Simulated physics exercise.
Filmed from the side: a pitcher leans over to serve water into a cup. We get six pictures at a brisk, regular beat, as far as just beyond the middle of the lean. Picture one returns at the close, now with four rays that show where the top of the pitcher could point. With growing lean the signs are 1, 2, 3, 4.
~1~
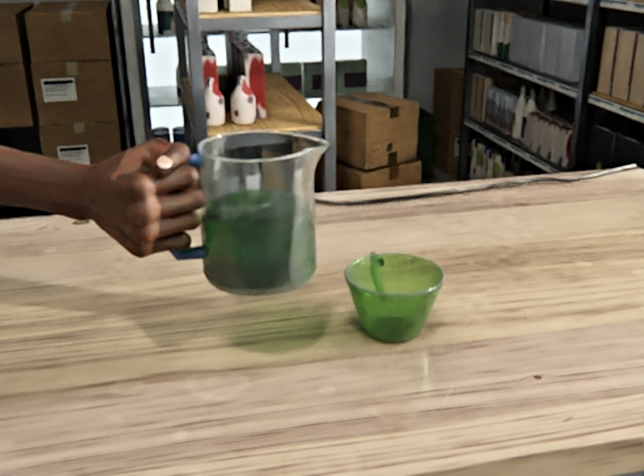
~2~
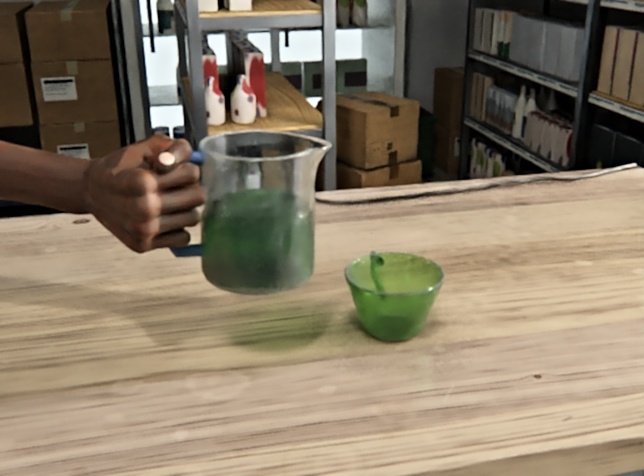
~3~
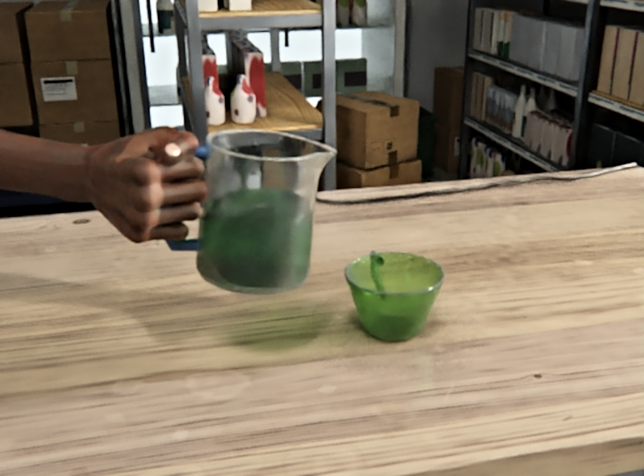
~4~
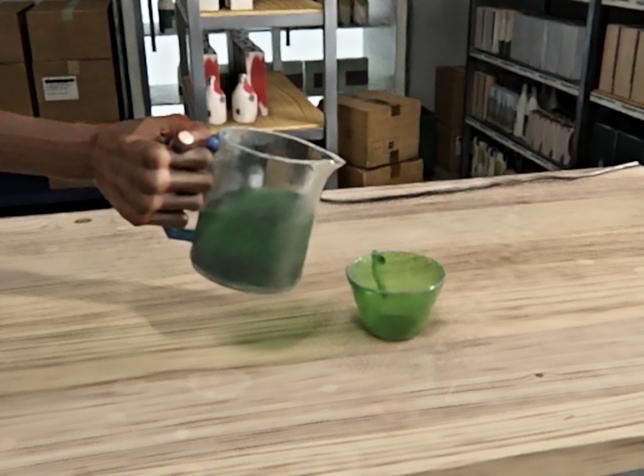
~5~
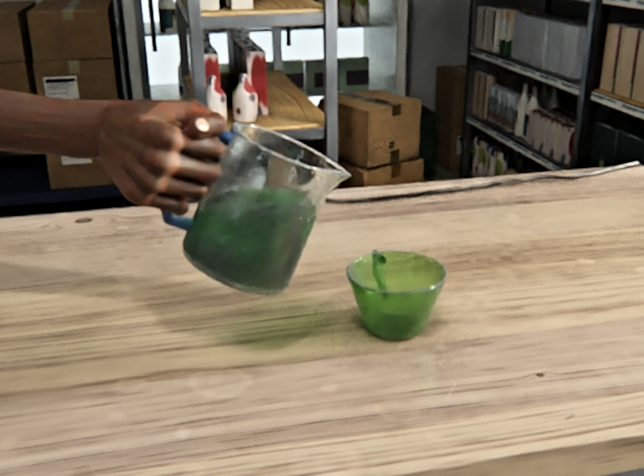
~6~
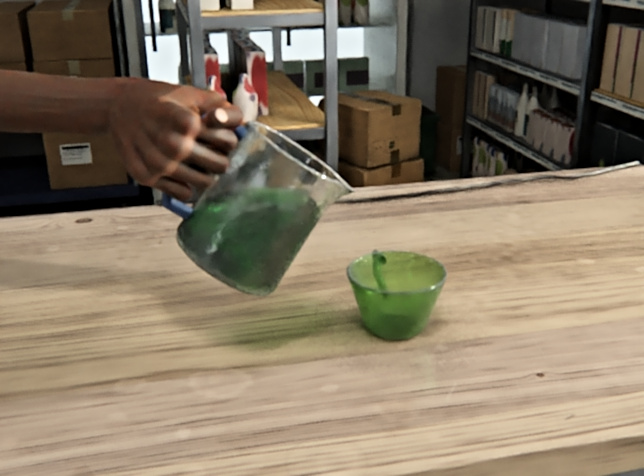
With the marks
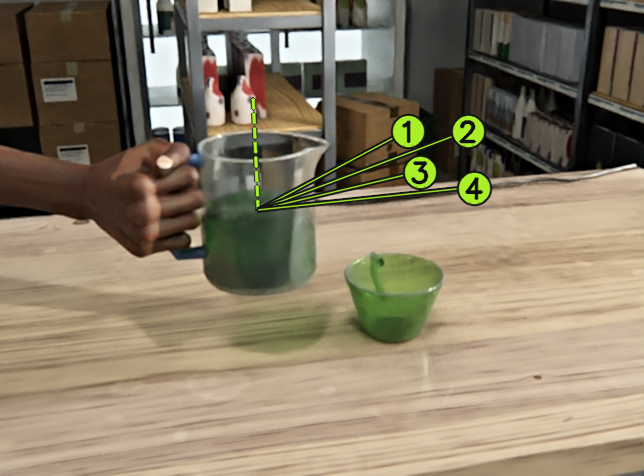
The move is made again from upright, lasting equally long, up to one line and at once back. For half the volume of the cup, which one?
The best tilt is 1.
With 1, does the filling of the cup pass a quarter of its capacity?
Yes, it does.
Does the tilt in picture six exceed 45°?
No.
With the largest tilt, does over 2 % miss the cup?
Yes, it does.
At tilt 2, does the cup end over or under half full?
Over.
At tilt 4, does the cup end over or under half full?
Over.
In lime, 1 at (393, 138); 2 at (452, 136); 3 at (403, 175); 4 at (457, 188).
With 1, the cup ends with about 51 % of what it can hold.
With 2, the cup ends with about 66 % of what it can hold; 10 % of the water is spilt.
With 3, the cup ends with about 80 % of what it can hold; 19 % of the water is spilt.
With 4, the cup ends with about 82 % of what it can hold; 33 % of the water is spilt.
